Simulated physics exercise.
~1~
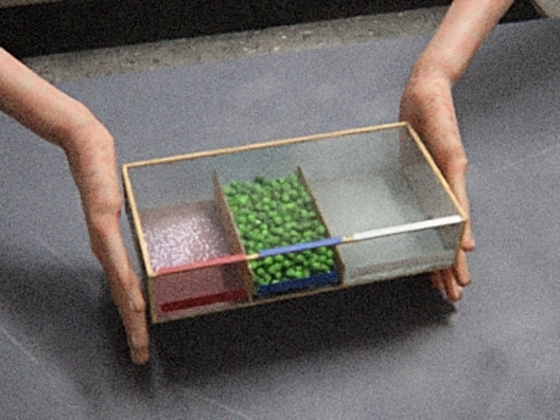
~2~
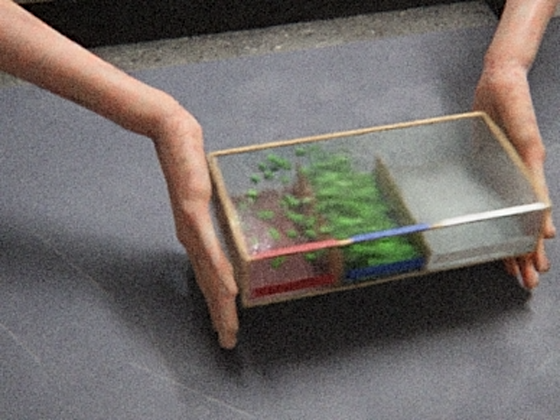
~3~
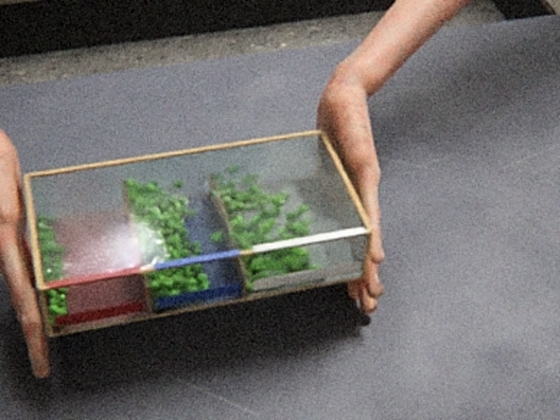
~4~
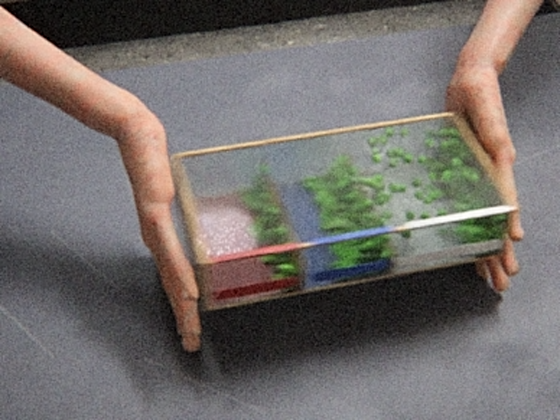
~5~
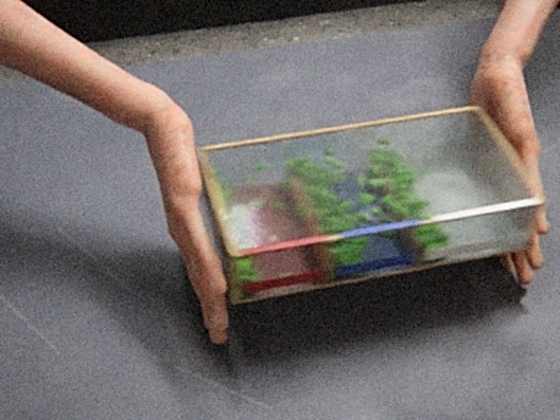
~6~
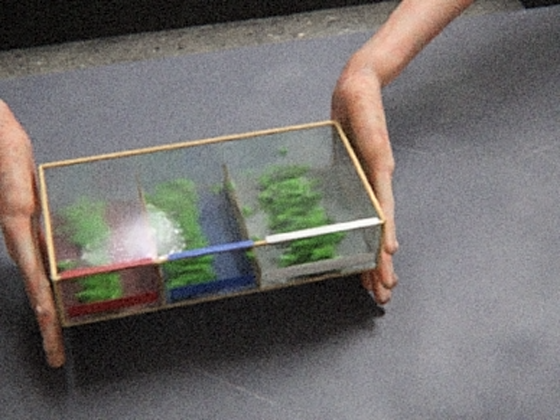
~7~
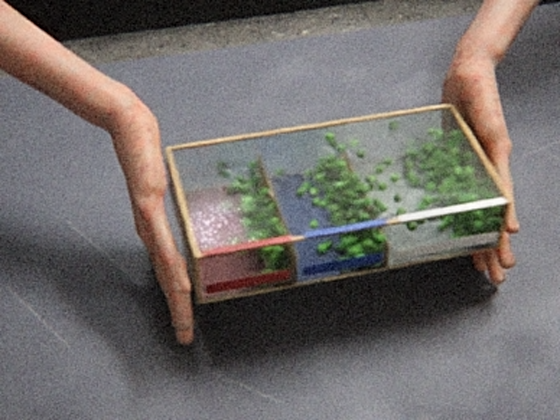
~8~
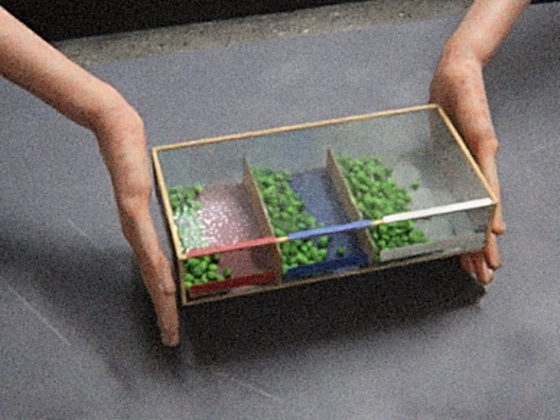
Green peas fill the blue-marked middle compartment of a clear, lidded box held between two hands above a gray surface, with the red section on the left and the white section on the right. The hands jerk the box to the right, and the peas lift and spill toward the red side. They swing it left, then right again and back, scattering peas over the dividers into all three compartments. After another swing to the right, the shaking eases. The peas end spread among the three sections, heaped toward the left of each, with fewest in red.
